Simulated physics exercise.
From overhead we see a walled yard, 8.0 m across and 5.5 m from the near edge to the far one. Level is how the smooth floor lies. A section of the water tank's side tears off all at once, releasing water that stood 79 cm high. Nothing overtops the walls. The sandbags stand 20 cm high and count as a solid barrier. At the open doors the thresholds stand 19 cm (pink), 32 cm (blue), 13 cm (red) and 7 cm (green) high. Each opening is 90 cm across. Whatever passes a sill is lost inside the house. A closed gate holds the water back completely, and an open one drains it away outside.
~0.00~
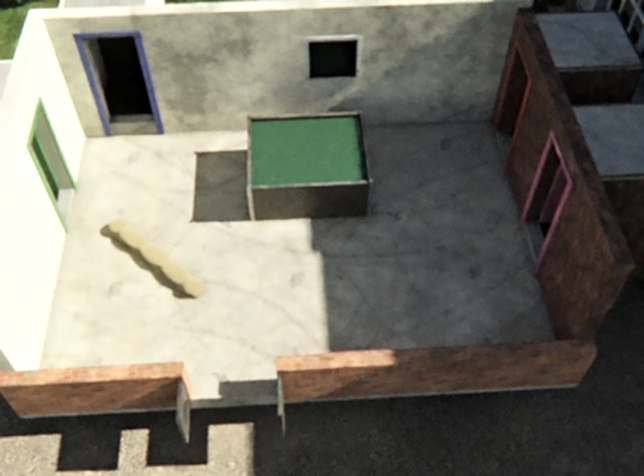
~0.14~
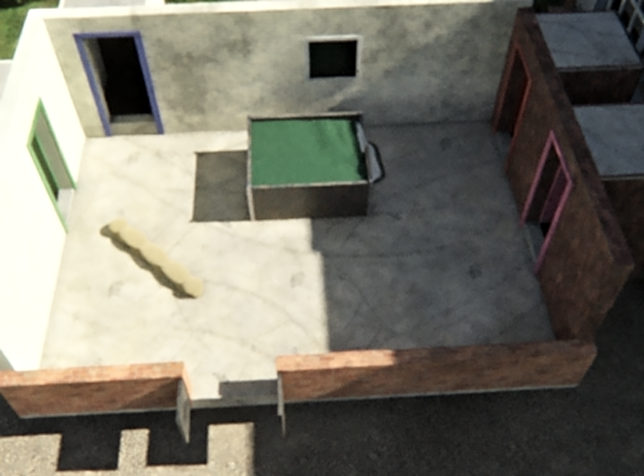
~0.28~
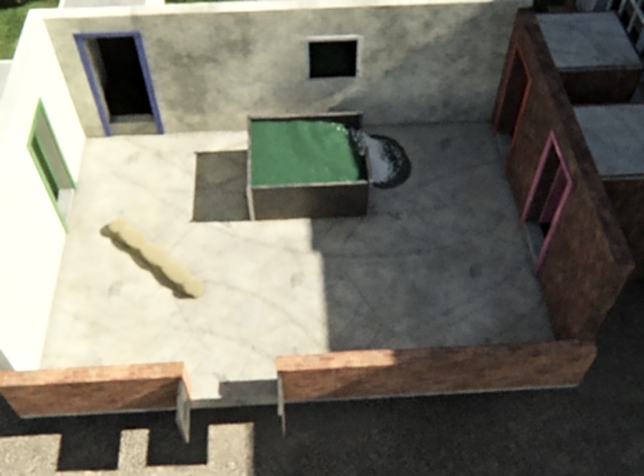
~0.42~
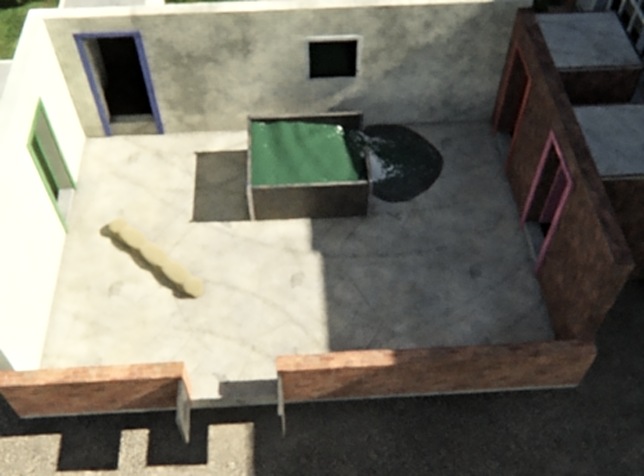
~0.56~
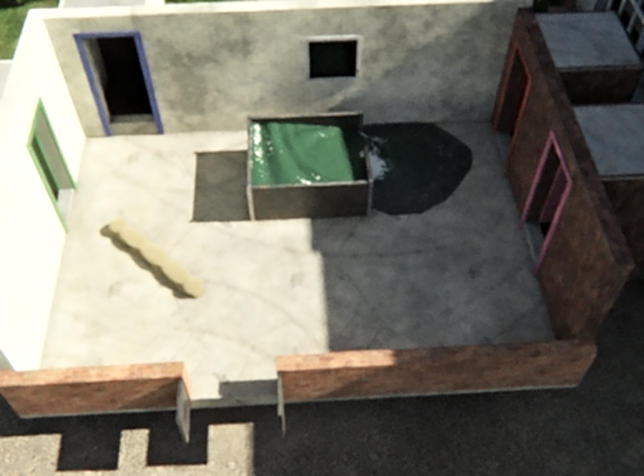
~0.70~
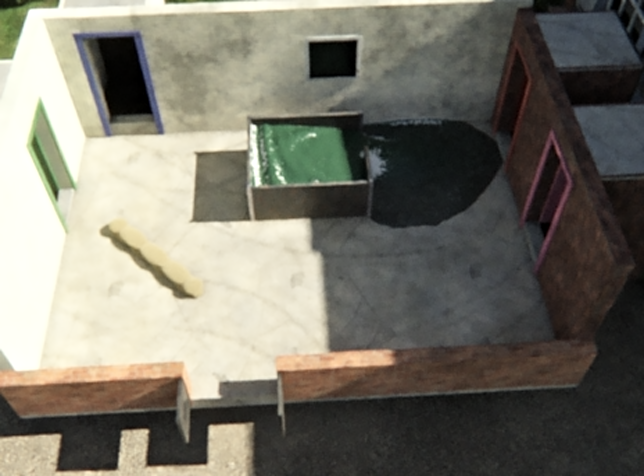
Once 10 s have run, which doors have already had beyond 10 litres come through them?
Outcome: At the pink door the total will be lower than the limit; at the blue door the total will be lower than the limit; at the red door the total will be higher than the limit; at the green door the total will be lower than the limit.
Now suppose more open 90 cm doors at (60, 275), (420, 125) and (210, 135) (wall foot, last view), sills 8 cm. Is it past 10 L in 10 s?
Door 1: Lower; door 2: Higher; door 3: Lower.
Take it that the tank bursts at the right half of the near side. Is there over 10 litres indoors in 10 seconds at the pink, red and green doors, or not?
Then it goes pink fine, red fine, green fine.
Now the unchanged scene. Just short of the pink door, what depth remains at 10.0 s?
It's some 5.5 centimetres deep.
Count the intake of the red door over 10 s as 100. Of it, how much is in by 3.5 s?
It comes to about 75 per cent.
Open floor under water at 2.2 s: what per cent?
Wet share: Near 20 percent.
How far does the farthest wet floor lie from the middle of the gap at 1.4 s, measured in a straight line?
I'd put it close to 3.4 m.
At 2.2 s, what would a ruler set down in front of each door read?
Door by door in cm, pink shows 13, blue shows 0, red shows 36, green shows 0.
After 1.4 s water covers 15 % of the floor and is deepest (56 cm) near (490, 127); pink door 5 cm at the sill, 0 L in, blue door not reached, red door 17 cm at the sill, 56 L in, green door not reached.
After 2.2 s water covers 20 % of the floor and is deepest (41 cm) near (492, 133); pink door 13 cm at the sill, 0 L in, blue door not reached, red door 36 cm at the sill, 186 L in, green door not reached.
After 3.5 s water covers 30 % of the floor and is deepest (27 cm) near (495, 146); pink door 11 cm at the sill, 0 L in, blue door not reached, red door 25 cm at the sill, 352 L in, green door not reached.
After 6.0 s water covers 55 % of the floor and is deepest (18 cm) near (556, 353); pink door 8 cm at the sill, 0 L in, blue door not reached, red door 17 cm at the sill, 473 L in, green door not reached.
After 10.0 s water covers 90 % of the floor and is deepest (12 cm) near (547, 364); pink door 5 cm at the sill, 0 L in, blue door 2 cm at the sill, 0 L in, red door 8 cm at the sill, 485 L in, green door 2 cm at the sill, 0 L in.
